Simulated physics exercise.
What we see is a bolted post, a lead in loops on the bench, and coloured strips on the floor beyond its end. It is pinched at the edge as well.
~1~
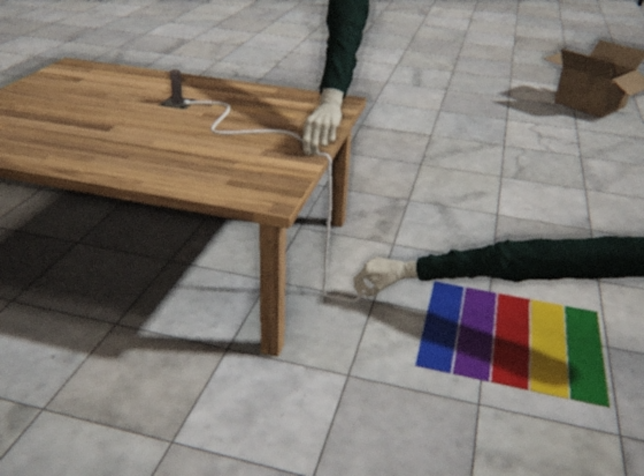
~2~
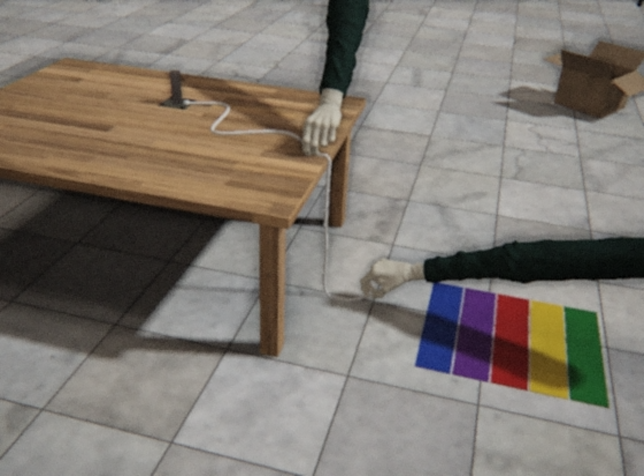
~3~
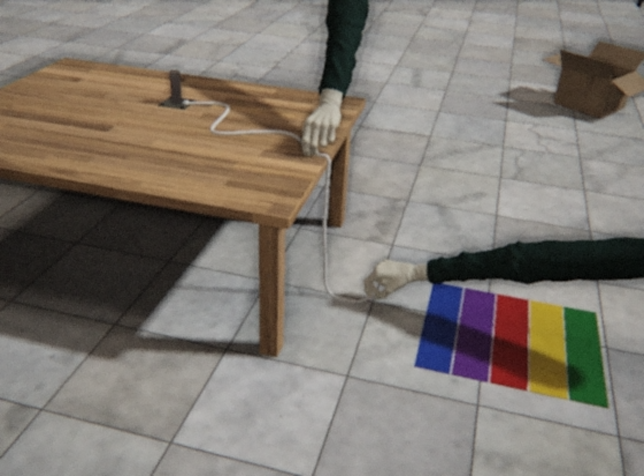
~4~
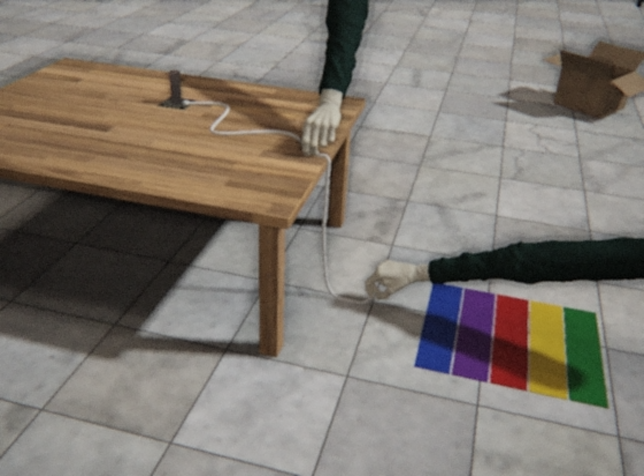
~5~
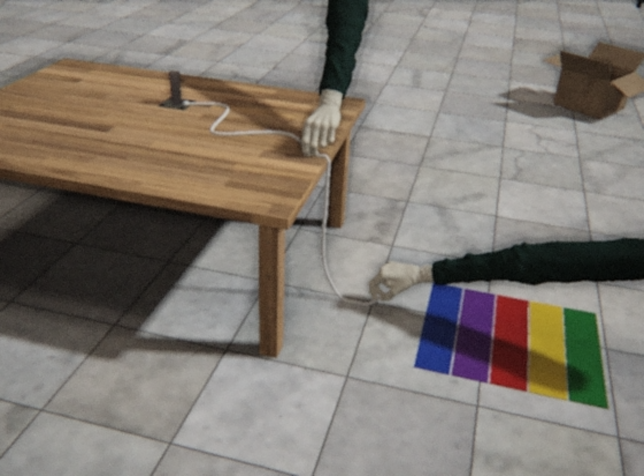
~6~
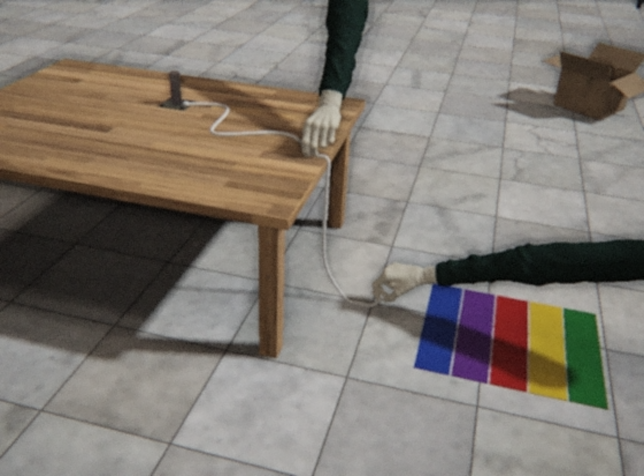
In the video, one hand holds a white cord at the edge of a wooden table while another, near the floor beside coloured strips, grips its lower end and draws it slightly to the right, the hanging length shifting a little.
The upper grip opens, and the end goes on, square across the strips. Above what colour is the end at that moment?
The end stops over the yellow strip.
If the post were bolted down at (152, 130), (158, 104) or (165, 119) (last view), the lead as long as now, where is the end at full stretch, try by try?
Near (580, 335), (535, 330) and (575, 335).
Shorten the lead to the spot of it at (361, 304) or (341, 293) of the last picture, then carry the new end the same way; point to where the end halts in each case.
Try by try, around (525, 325) and (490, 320).
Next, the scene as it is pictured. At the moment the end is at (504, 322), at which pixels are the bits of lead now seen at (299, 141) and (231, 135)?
About (337, 172), and the other about (282, 138).
A little later, end near (504, 322); over red.
Next, end near (538, 329); over yellow.
When it is tight, end near (559, 333); over yellow. It gets as far as the yellow strip.
